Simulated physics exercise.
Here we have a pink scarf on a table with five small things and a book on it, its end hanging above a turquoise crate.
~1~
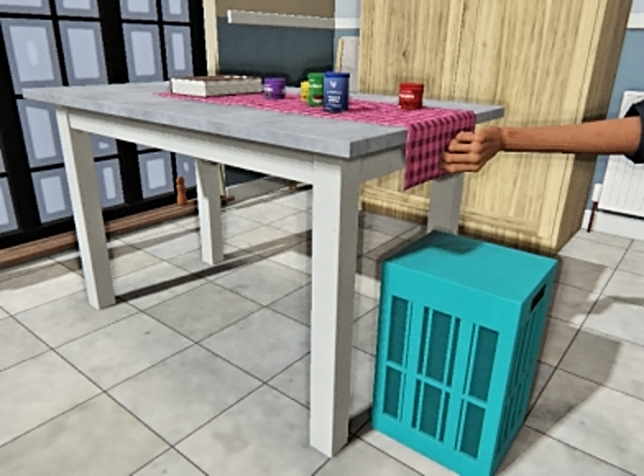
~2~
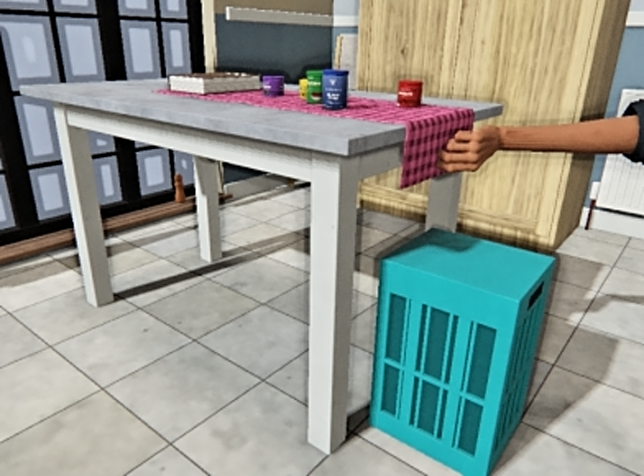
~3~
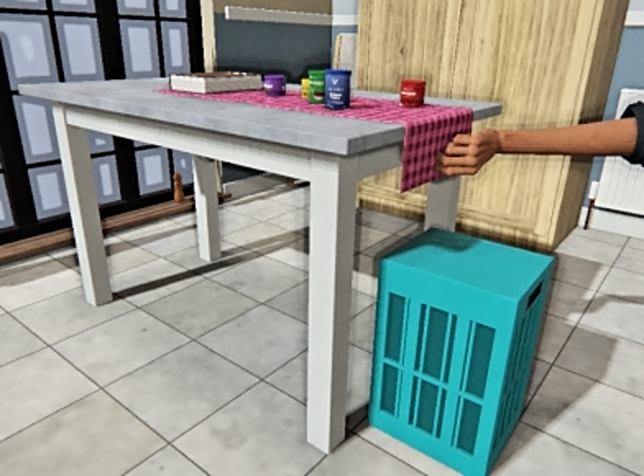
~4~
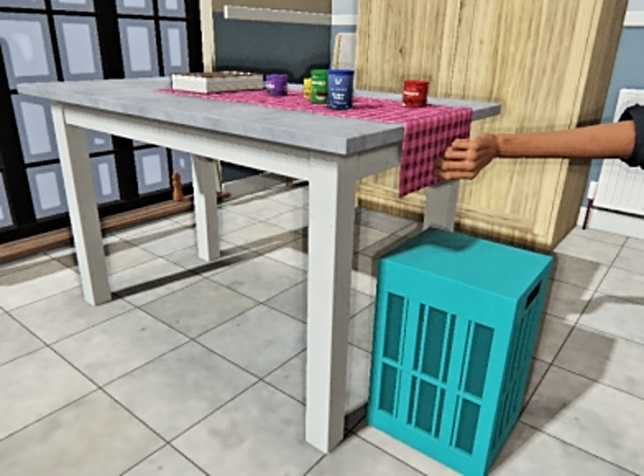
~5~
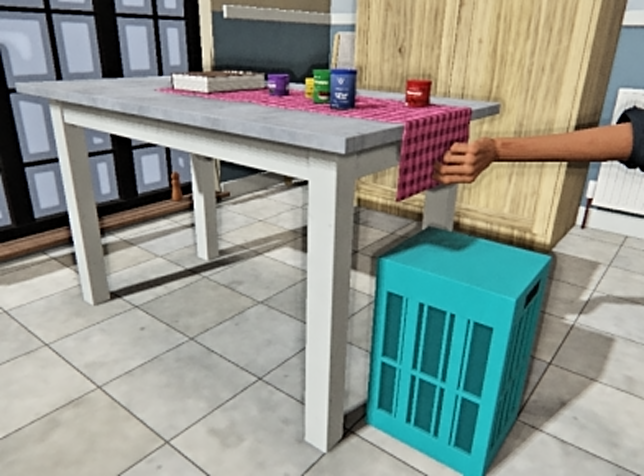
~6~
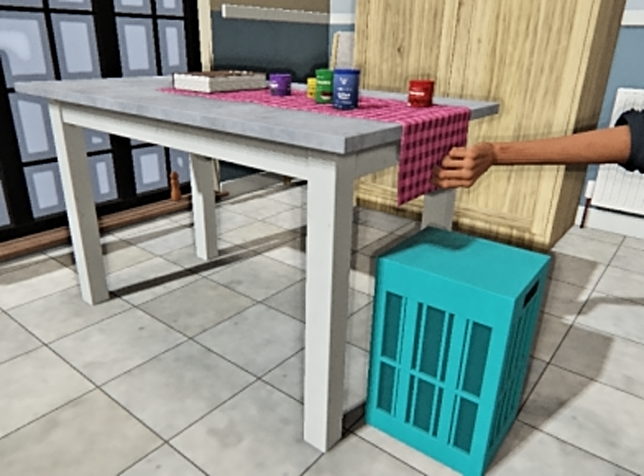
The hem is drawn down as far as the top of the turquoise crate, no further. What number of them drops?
The count of fallen things is one.
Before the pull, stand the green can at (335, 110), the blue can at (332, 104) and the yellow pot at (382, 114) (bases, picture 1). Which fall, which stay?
The green can does not fall; the blue can holds on; the yellow pot tumbles off.
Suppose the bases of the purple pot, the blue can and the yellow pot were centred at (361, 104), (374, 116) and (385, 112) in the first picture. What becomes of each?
The purple pot keeps its place on top, the blue can goes over, the yellow pot is carried off.
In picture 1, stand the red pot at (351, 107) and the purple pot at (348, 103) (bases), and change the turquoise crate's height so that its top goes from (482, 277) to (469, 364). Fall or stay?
The red pot drops off; the purple pot comes down.
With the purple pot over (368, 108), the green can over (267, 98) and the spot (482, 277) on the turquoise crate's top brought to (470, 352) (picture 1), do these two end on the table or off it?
The purple pot falls, the green can holds on.
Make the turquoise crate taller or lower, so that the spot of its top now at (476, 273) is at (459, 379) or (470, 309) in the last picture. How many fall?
Then 4 and 2.
Early on, hem on the crate; red pot gone.
Finally, hem on the crate; red pot gone. It carries off one.
